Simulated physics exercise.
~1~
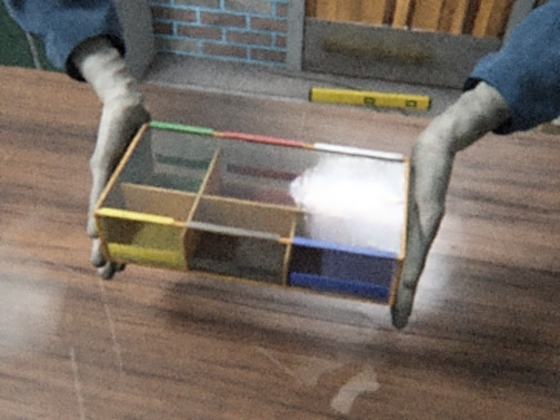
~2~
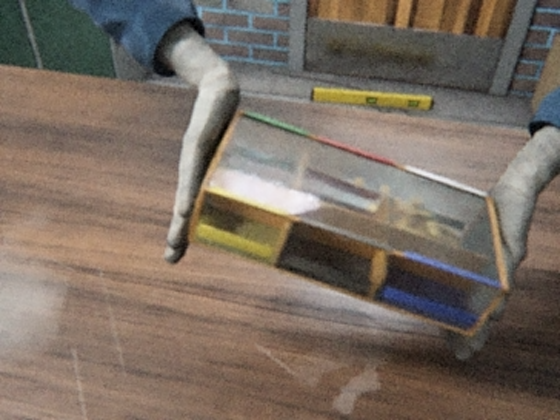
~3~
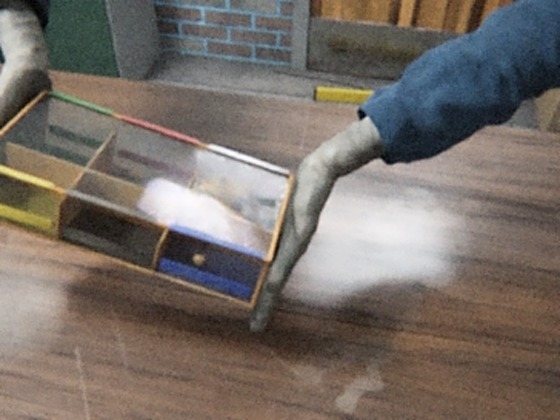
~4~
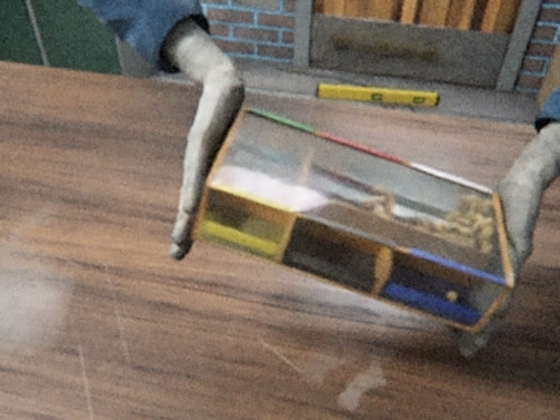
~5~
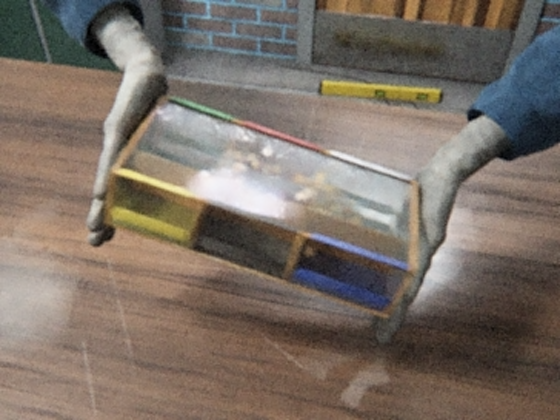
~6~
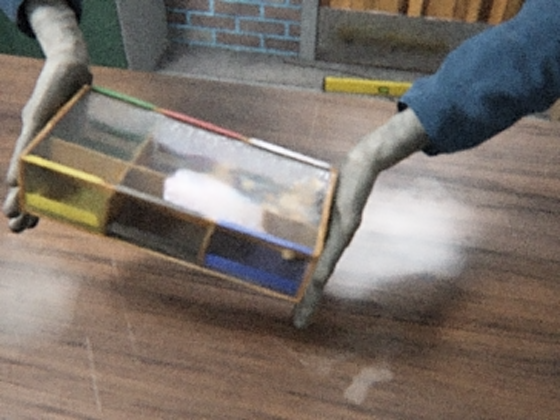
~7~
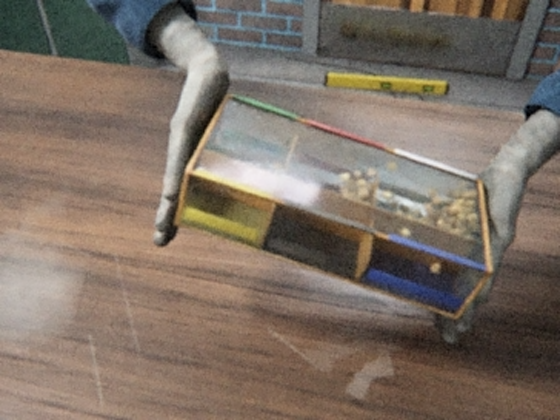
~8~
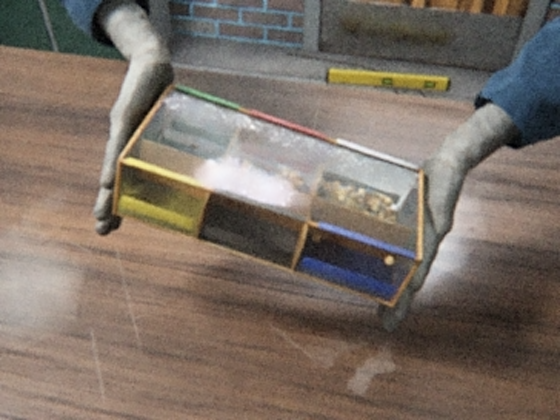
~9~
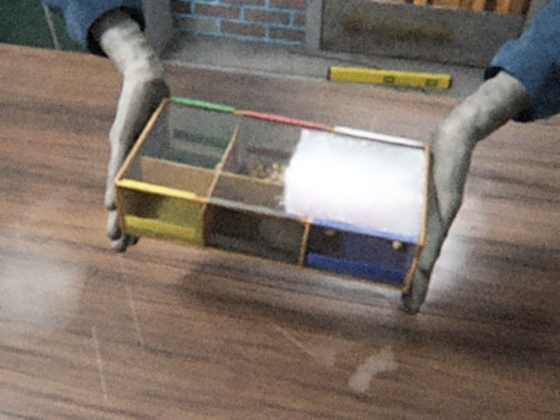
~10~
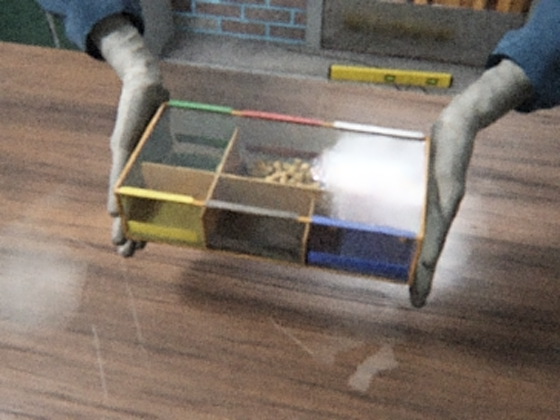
The video shows two hands holding a clear-lidded, divided box of small tan pieces above a wooden table, tilting it down to the right and shaking it side to side, then leveling it, with pieces visible in the red-marked section and glare covering the white-marked one.
